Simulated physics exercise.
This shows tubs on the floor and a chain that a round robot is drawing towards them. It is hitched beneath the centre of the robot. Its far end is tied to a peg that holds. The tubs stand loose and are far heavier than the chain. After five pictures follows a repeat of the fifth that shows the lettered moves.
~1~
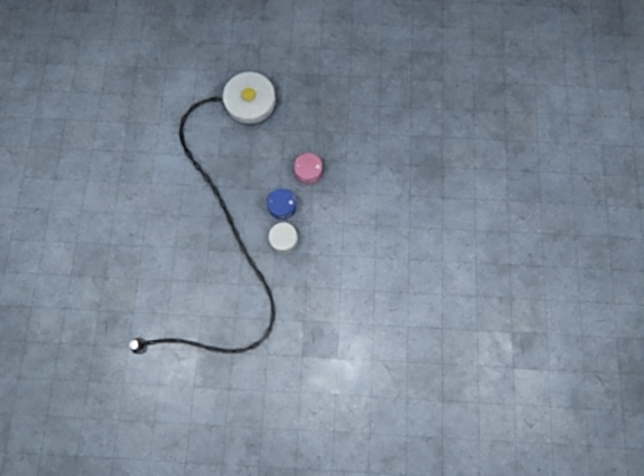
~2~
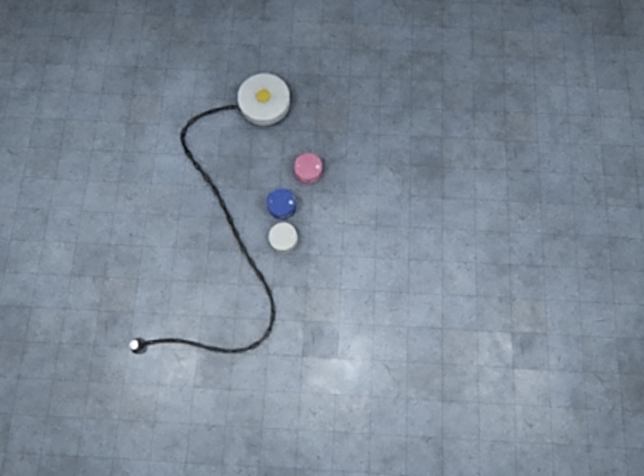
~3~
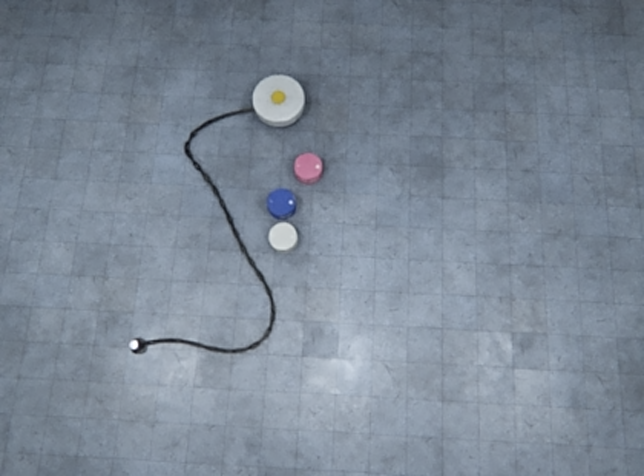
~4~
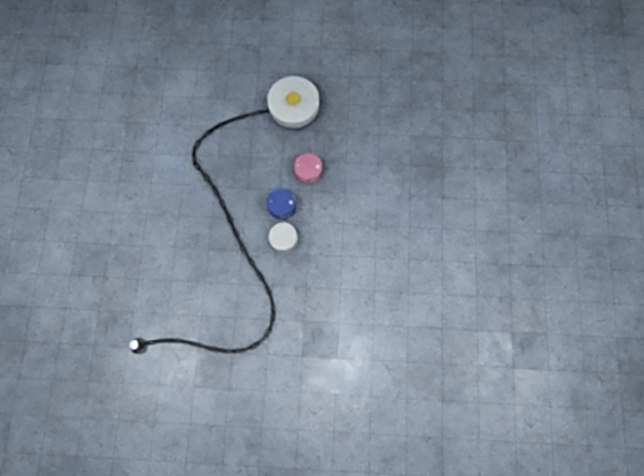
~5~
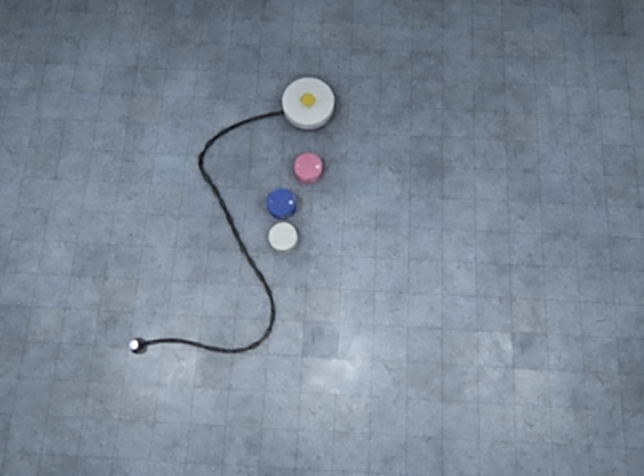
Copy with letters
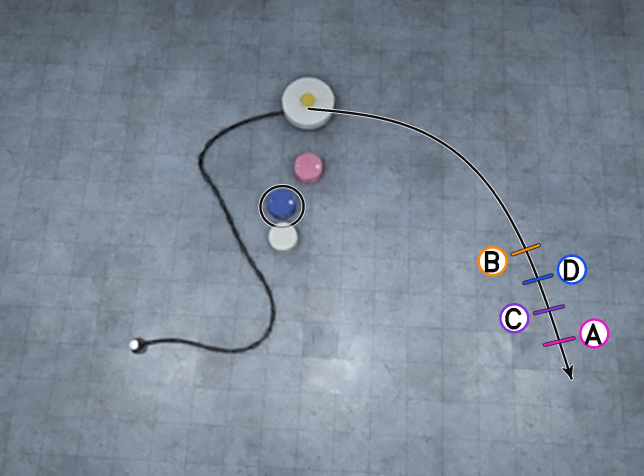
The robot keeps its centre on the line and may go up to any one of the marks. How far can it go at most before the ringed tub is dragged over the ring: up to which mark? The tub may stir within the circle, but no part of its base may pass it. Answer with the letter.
The farthest safe stop is B.
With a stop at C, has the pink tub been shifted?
Yes.
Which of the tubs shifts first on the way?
Pink.
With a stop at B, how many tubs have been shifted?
One.
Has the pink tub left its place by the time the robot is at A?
Yes.
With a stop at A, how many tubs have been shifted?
Three.
On the marked copy, A at (559, 341); B at (526, 250); C at (549, 310); D at (538, 279); the ring at (282, 206); the route from (309, 109) via (488, 185) to (572, 379).
Following B. Soon after the start, robot (404, 120); blue tub (282, 204).
Later, robot (484, 174); blue tub (282, 204).
In the end, robot (529, 248); blue tub (282, 204); pink tub (317, 197); the blue tub is still in its ring.
As for the rest, A drags the ringed tub to (308, 248); C drags the ringed tub to (300, 229); D drags the ringed tub to (291, 216).
